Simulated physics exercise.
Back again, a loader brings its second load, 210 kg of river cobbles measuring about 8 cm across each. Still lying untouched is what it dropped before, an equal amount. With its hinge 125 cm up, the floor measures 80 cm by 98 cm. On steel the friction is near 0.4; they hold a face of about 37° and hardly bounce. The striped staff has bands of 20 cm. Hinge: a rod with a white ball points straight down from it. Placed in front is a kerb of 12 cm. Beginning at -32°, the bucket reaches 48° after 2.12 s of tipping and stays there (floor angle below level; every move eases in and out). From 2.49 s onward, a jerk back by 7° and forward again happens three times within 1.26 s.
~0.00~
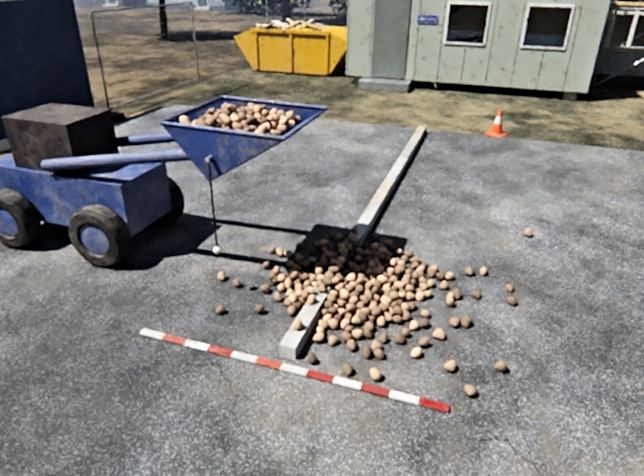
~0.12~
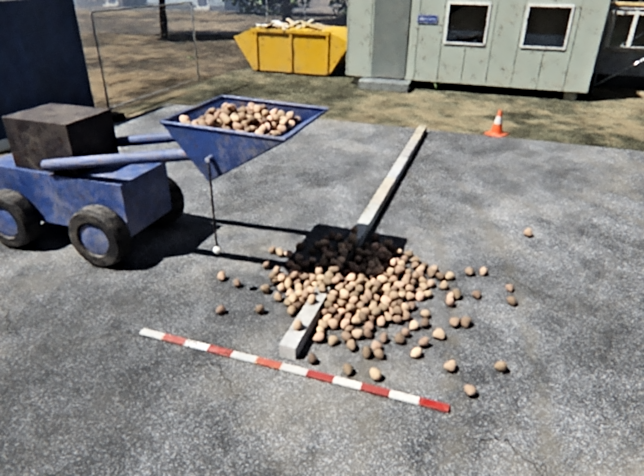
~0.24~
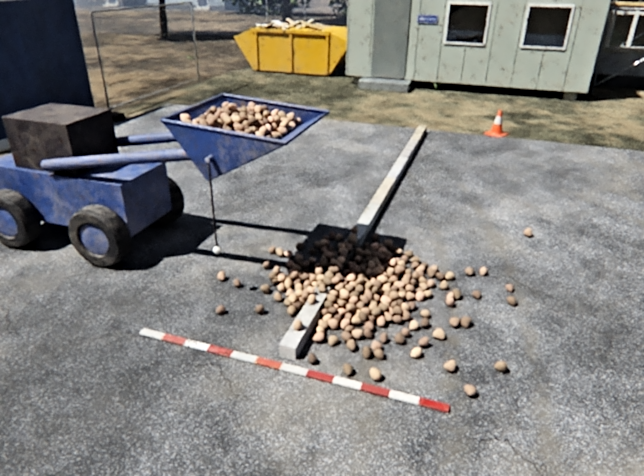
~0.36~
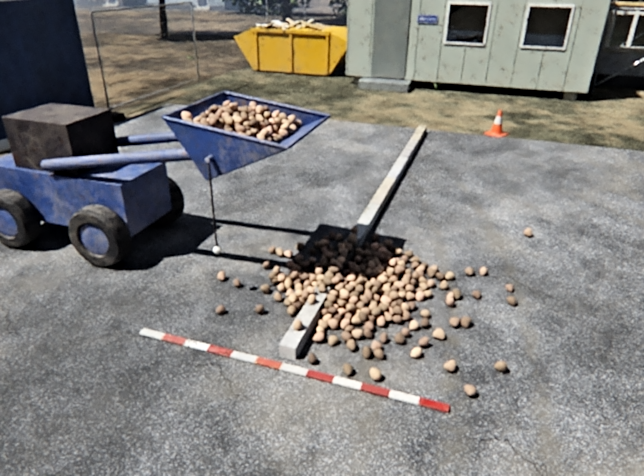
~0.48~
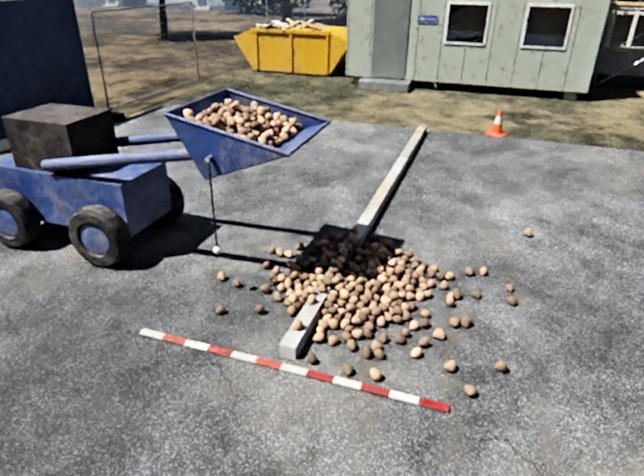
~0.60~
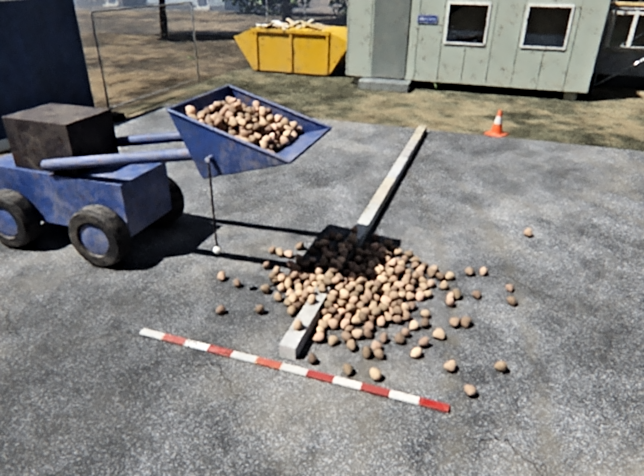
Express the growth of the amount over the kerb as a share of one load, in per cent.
Roughly 21 per cent of a load.
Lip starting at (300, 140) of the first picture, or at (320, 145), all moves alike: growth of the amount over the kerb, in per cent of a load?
I'd guess close to 40 per cent first and close to 75 per cent second.
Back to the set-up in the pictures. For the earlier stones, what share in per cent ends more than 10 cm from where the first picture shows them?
Roughly 5 percent.
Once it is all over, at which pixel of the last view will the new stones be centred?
They end up centred around (313, 268).
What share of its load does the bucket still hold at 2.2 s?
Roughly 0 per cent of its load.
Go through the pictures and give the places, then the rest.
In the first frame, lip at (286, 139), floor tilted -32°, highest stones at (232, 111). The earlier load is highest near (340, 255), 16 cm above ground level, 30 % on this side of the kerb, 70 % over the kerb.
In the second frame, lip at (286, 140), floor tilted -31°, highest stones at (232, 111); the stones move at 0.0 m/s on average.
In the third frame, the bucket is at -29°, its lip at (287, 143); the top of the load is at (233, 111); the stones move at 0.1 m/s on average.
In the fourth frame, the bucket is at -26°, its lip at (288, 148); the top of the load is at (228, 109); the stones move at 0.1 m/s on average.
In the fifth frame, lip at (290, 155), floor tilted -22°, highest stones at (228, 108); the stones move at 0.1 m/s on average.
In the sixth frame, the bucket is at -16°, its lip at (291, 163); the top of the load is at (226, 106); the stones move at 0.2 m/s on average.
After 1.6 s the floor is at 36°; in per cent of one load, 83 in the bucket, 48 on this side of the kerb, 70 over the kerb; the foremost stones are at (495, 301).
After 2.2 s the floor is at 48°; in per cent of one load, 0 in the bucket, 113 on this side of the kerb, 87 over the kerb; the foremost stones are at (495, 301).
After 4.2 s the floor is at 48°; in per cent of one load, 0 in the bucket, 109 on this side of the kerb, 91 over the kerb; the foremost stones are at (495, 301).
After 6.7 s the floor is at 48°; in per cent of one load, 0 in the bucket, 109 on this side of the kerb, 91 over the kerb; the foremost stones are at (495, 301). Net gain over the kerb, 21.
